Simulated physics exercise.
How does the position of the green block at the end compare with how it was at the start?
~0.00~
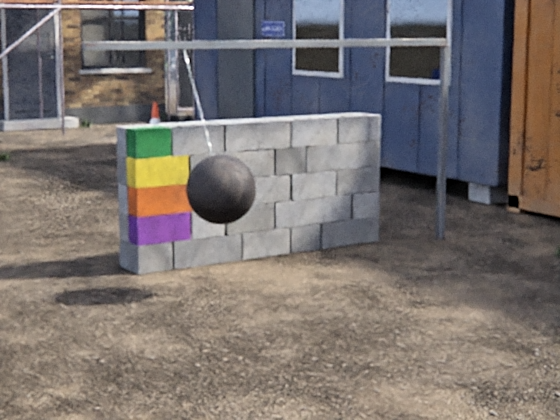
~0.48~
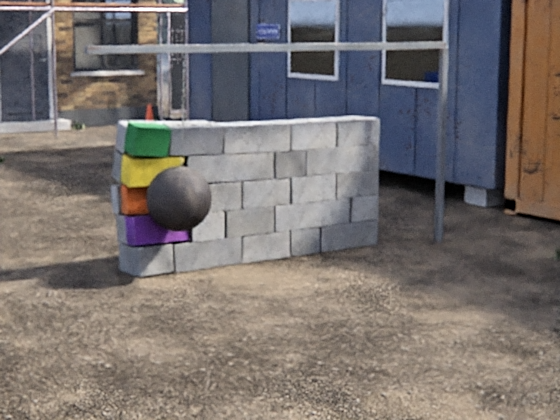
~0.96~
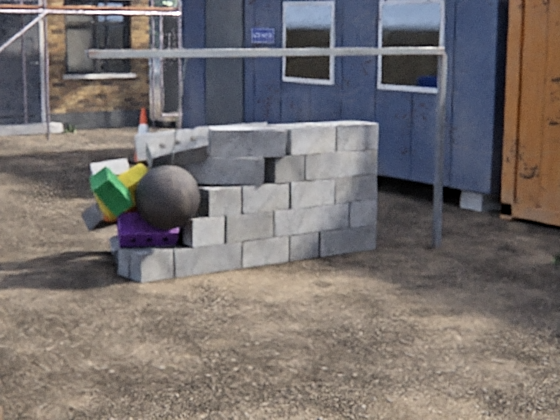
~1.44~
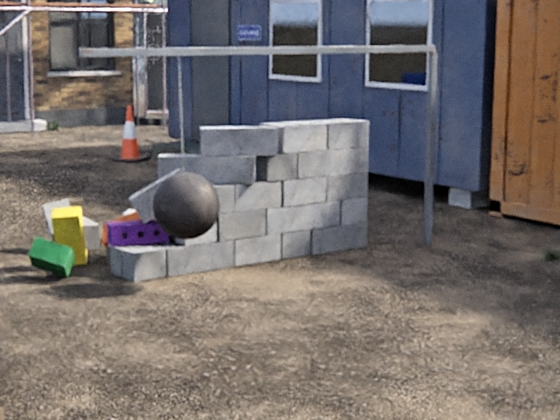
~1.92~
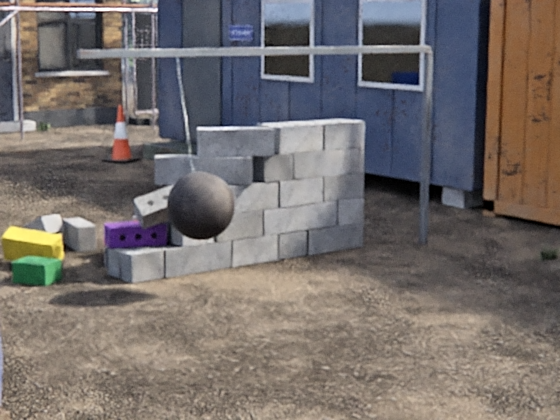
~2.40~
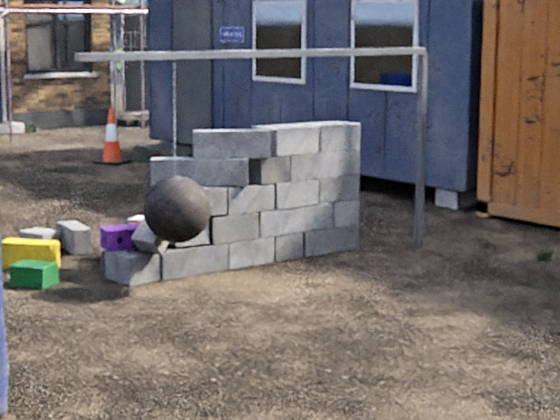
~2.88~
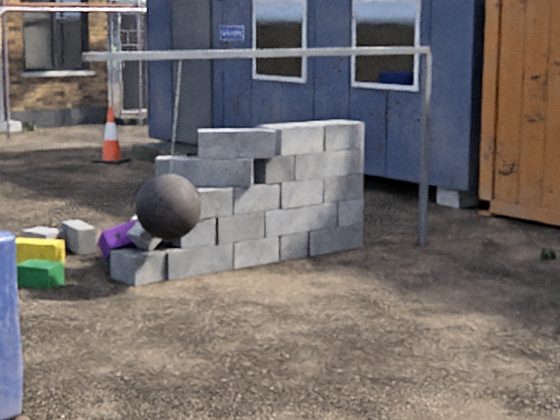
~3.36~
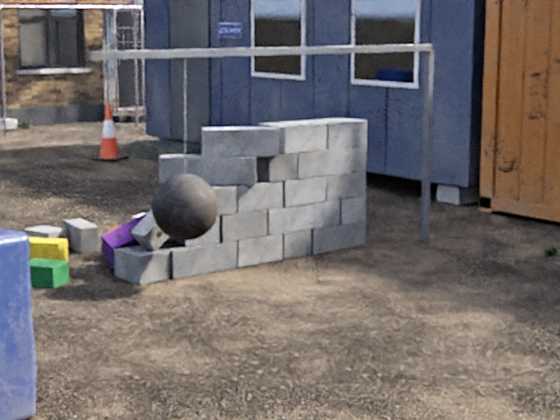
At the start the green block sat upright at the top of the wall's left end. By the end it lay on its side on the ground to the left of the wall.
